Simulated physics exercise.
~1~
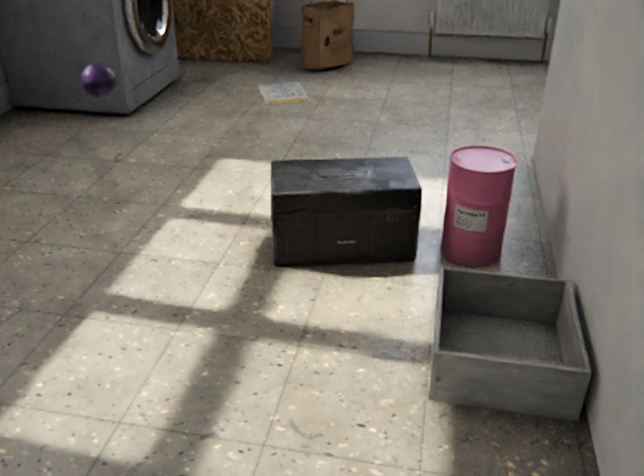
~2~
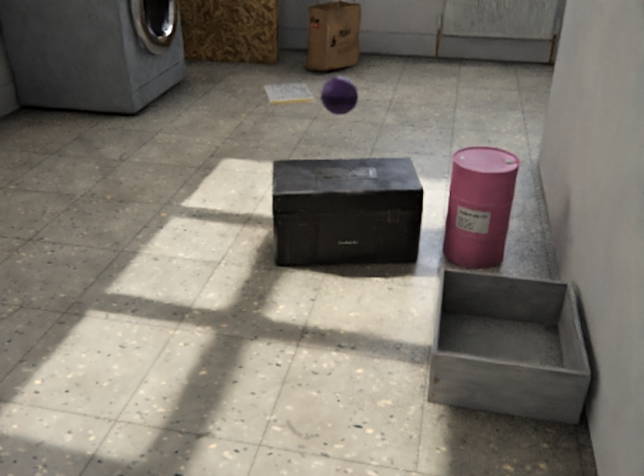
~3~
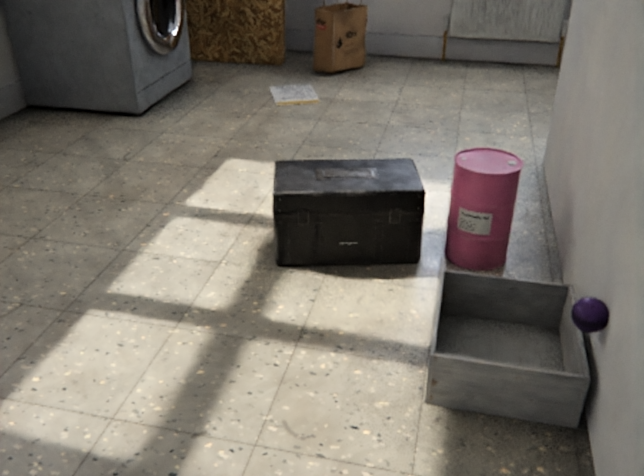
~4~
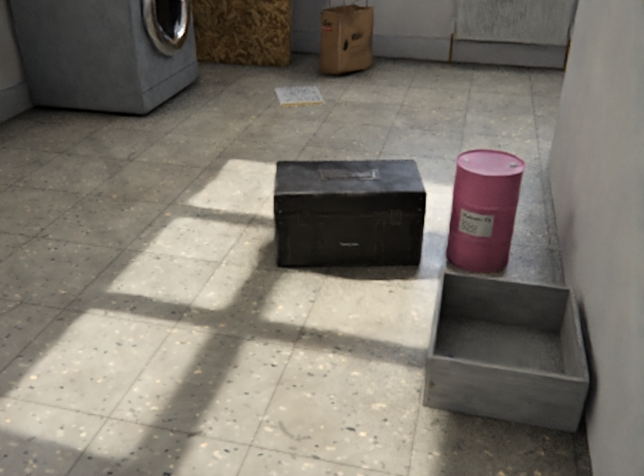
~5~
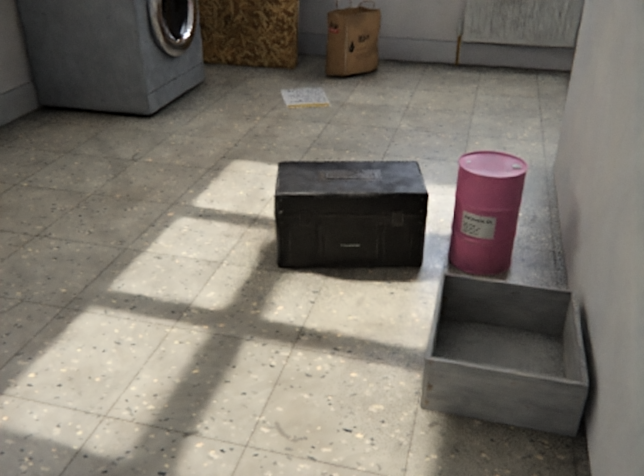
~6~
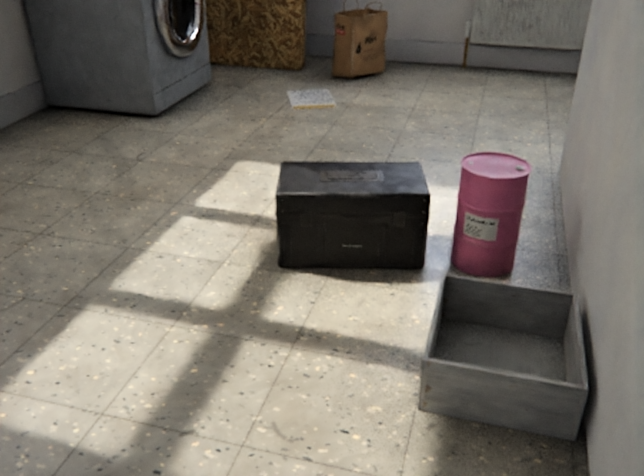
A room with a speckled tile floor is seen from slightly above, with window light falling across the tiles and a washing machine at the back left. A black toolbox sits near the middle, a pink canister stands to its right, and an open grey box rests in front of the canister by the right wall. A purple ball flies in from the upper left and passes above the toolbox. It then drops towards the right side of the box, close to the wall. After that the ball is out of sight, while the box, toolbox and canister stay put as the view drifts slightly.
